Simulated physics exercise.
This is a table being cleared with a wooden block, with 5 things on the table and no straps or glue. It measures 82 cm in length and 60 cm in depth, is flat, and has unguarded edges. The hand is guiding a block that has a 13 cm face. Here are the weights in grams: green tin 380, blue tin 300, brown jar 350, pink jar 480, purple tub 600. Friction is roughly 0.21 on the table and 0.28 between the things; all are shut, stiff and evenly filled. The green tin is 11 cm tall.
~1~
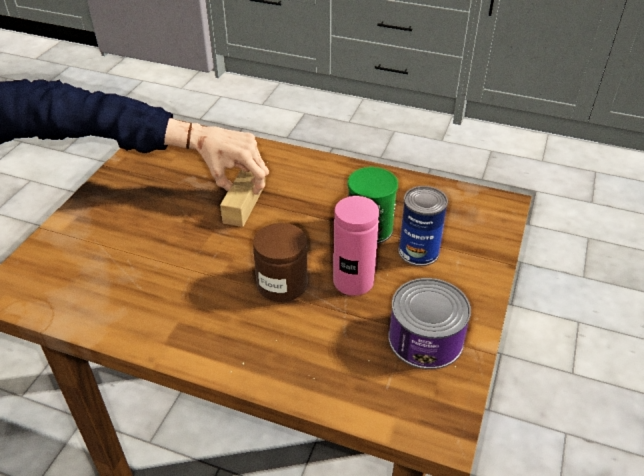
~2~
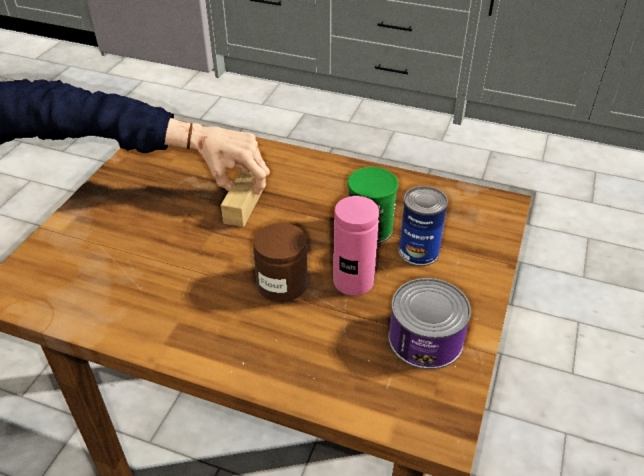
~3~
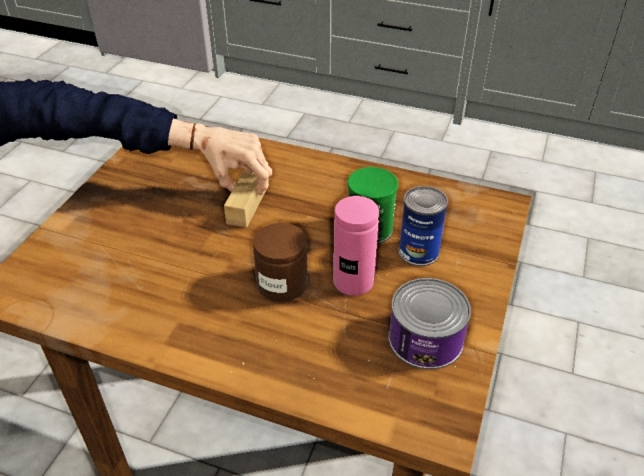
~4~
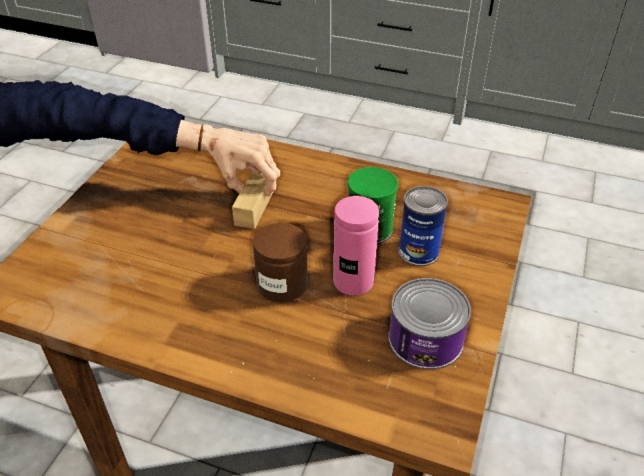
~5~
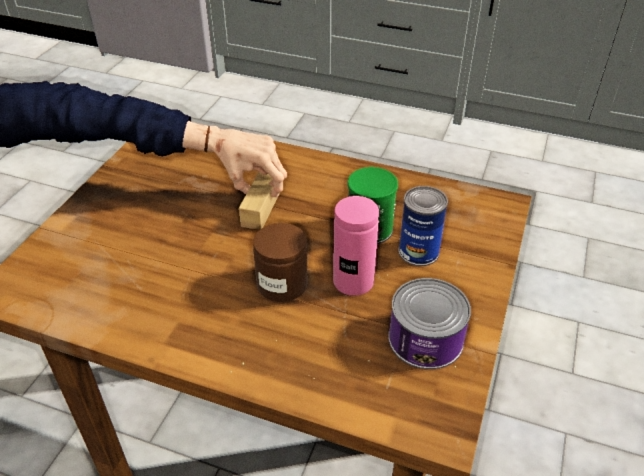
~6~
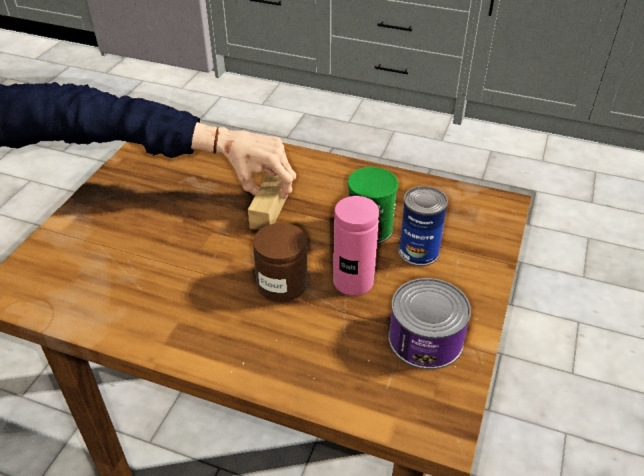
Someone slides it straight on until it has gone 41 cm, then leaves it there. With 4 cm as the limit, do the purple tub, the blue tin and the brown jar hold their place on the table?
In the end purple tub: Stays near; blue tin: Displaced; brown jar: Stays near.
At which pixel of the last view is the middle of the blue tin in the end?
Near (498, 255).
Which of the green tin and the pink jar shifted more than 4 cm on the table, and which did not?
As for the green tin, it winds up somewhere else, and the pink jar remains where it was.
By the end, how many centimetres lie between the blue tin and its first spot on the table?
I'd say about 13 cm between start and finish.
Then, 0.70 s on from there, block slid 20 cm; green tin moved 2 cm.
Then, 1.00 s on from there, block slid 26 cm; blue tin moved 4 cm near (446, 237); green tin moved 8 cm.
Then, 1.40 s on from there, block slid 35 cm; blue tin moved 7 cm near (460, 243); green tin moved 17 cm.
Then, 1.60 s on from there, block slid 39 cm; blue tin moved 11 cm near (485, 250); green tin moved 21 cm.
In the end, not toppled but over 4 cm from the start, green tin and blue tin; the other 3 under 4 cm from the start. At the end, from the last picture's camera, purple tub near (428, 323), blue tin near (498, 255).
